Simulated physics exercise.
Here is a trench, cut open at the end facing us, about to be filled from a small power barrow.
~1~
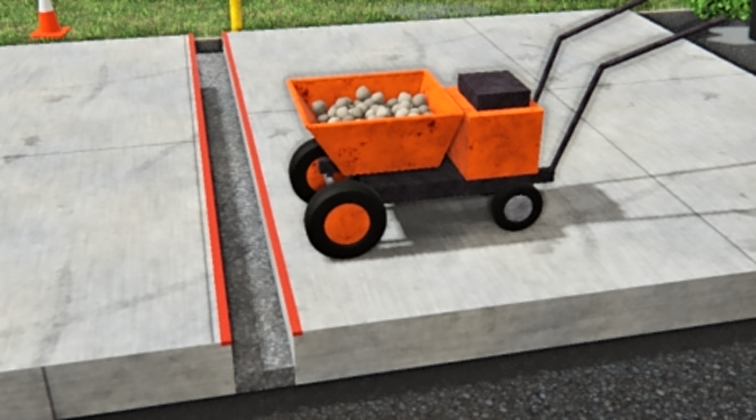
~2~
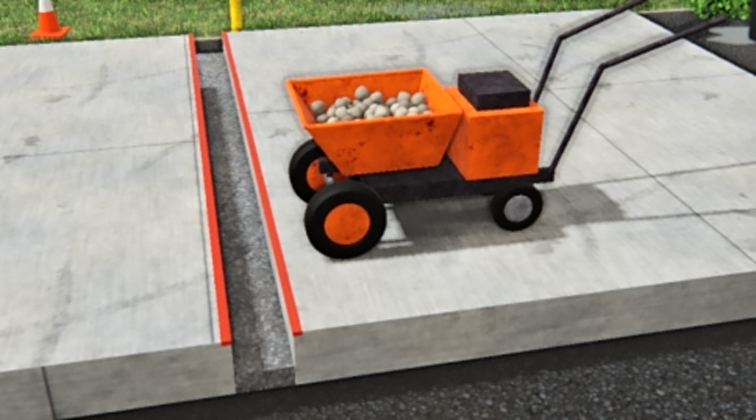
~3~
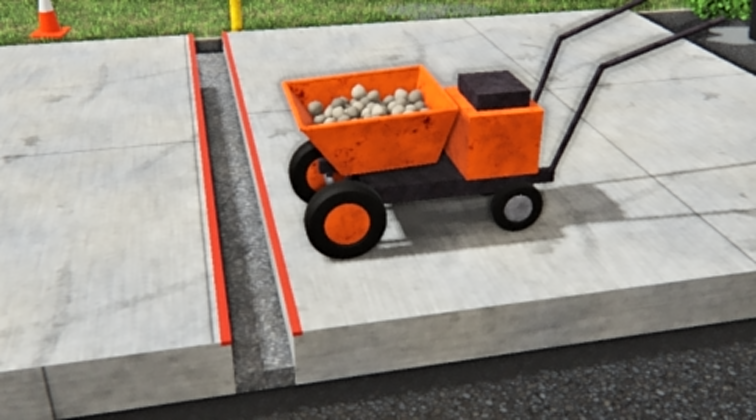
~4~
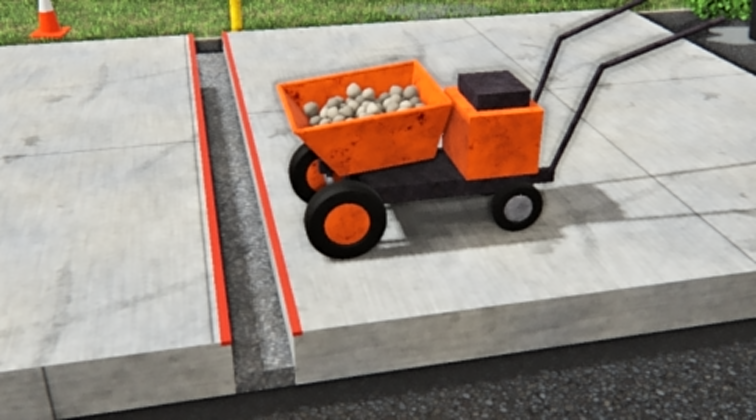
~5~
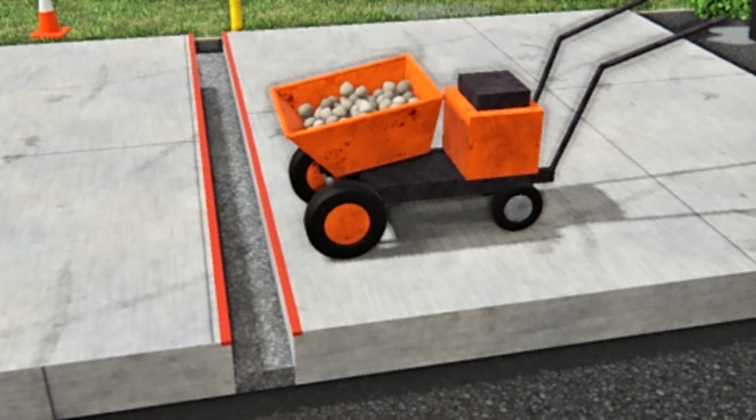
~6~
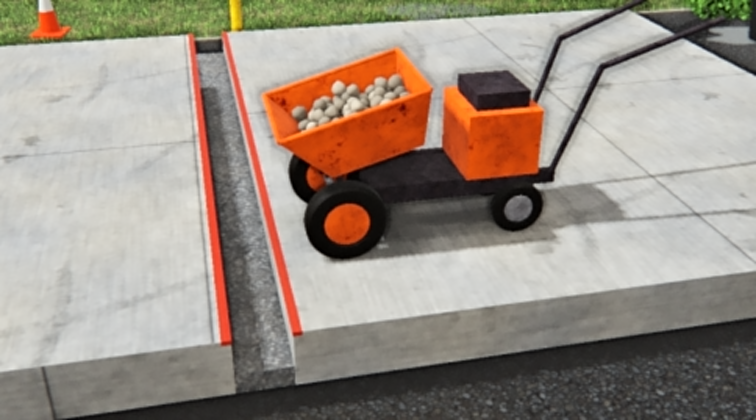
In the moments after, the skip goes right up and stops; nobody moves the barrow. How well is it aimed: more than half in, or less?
Between the edges lies only the smaller part of the load.
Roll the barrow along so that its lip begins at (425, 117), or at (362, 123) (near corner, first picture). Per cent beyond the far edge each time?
In turn 0 and 0 in a hundred.
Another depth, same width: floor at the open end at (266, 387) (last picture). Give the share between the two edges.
Roughly 30 in a hundred.
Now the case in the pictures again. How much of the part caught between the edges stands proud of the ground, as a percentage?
About 10 per cent.
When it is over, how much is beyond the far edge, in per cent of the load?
Some 50 per cent.
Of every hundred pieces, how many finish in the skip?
Near 20 %.
Soon, skip tipped steeply; all in the skip.
A while on, skip tipped steeply; nearly all in the skip; a stray few in or heaped over the trench; a small part beyond it.
Towards the end, skip tipped right over; about half in the skip; a small part in or heaped over the trench; about a third beyond it.
Finally, skip tipped right over; about a quarter in the skip; about a quarter in or heaped over the trench; about half beyond it.
